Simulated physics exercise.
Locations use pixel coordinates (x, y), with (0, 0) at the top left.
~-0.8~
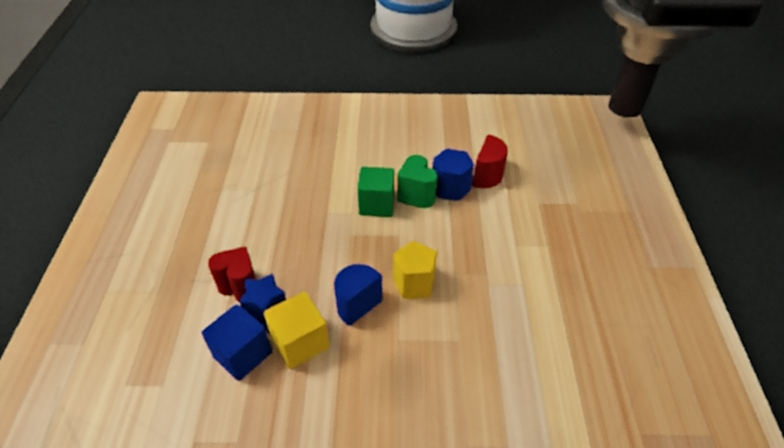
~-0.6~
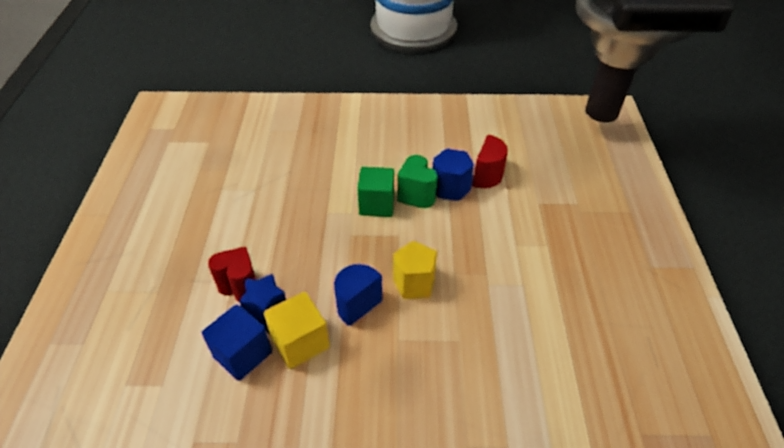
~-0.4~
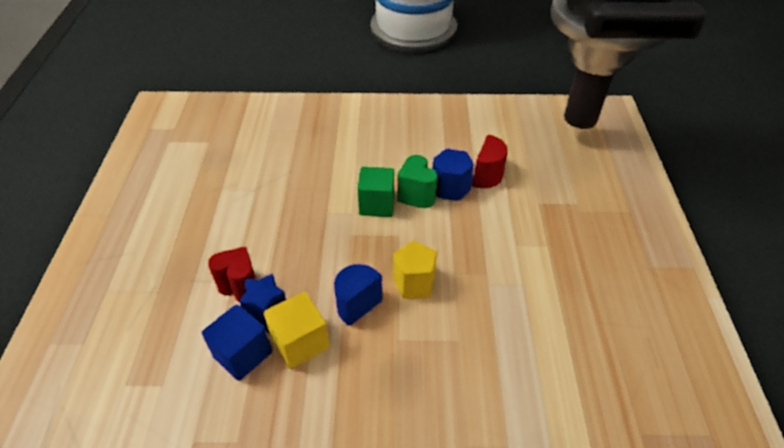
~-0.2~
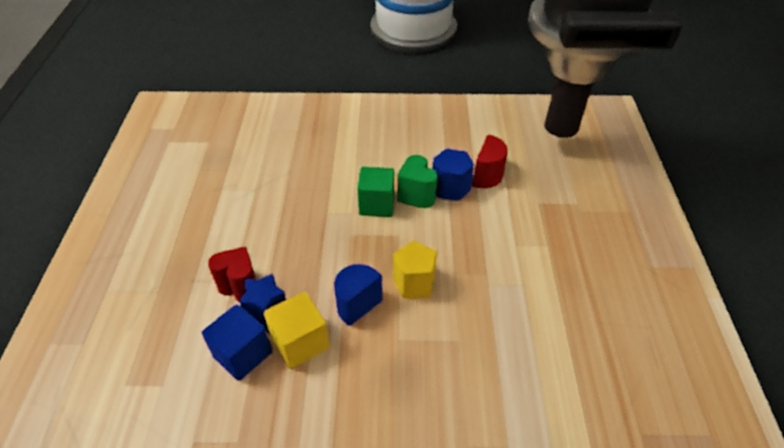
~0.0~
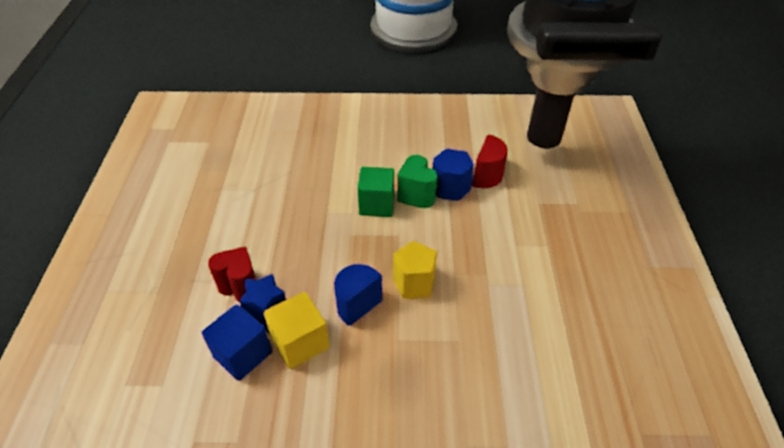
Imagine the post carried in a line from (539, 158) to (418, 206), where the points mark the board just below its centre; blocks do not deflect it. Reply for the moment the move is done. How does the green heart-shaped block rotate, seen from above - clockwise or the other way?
I'd predict that, seen from above, the green heart-shaped block rotates clockwise.
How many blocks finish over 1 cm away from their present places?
I count three at least.
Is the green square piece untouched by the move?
Answer: No.
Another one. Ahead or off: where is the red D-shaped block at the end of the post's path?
That block remains ahead.
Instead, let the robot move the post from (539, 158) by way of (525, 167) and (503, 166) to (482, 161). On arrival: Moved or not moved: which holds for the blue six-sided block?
At the moment the path ends, the blue six-sided block no longer stands where it did.
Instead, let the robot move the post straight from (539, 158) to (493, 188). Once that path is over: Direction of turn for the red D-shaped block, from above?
It twists anticlockwise.
The first path, step by step. One third of the way, post at (504, 154); green heart-shaped block at (414, 171), turned 15° clockwise; blue six-sided block at (449, 167); red D-shaped block at (475, 154), turned 30° anticlockwise.
Two thirds of the way, post at (462, 170); green square piece at (356, 179); green heart-shaped block at (390, 181), turned 65° clockwise; blue six-sided block at (419, 196), turned 20° clockwise; red D-shaped block at (439, 179), turned 80° anticlockwise.
At the end, post at (419, 186); green square piece at (333, 182), turned 30° clockwise; green heart-shaped block at (357, 200), turned 105° clockwise; blue six-sided block at (394, 226); red D-shaped block at (405, 202), turned 100° anticlockwise.
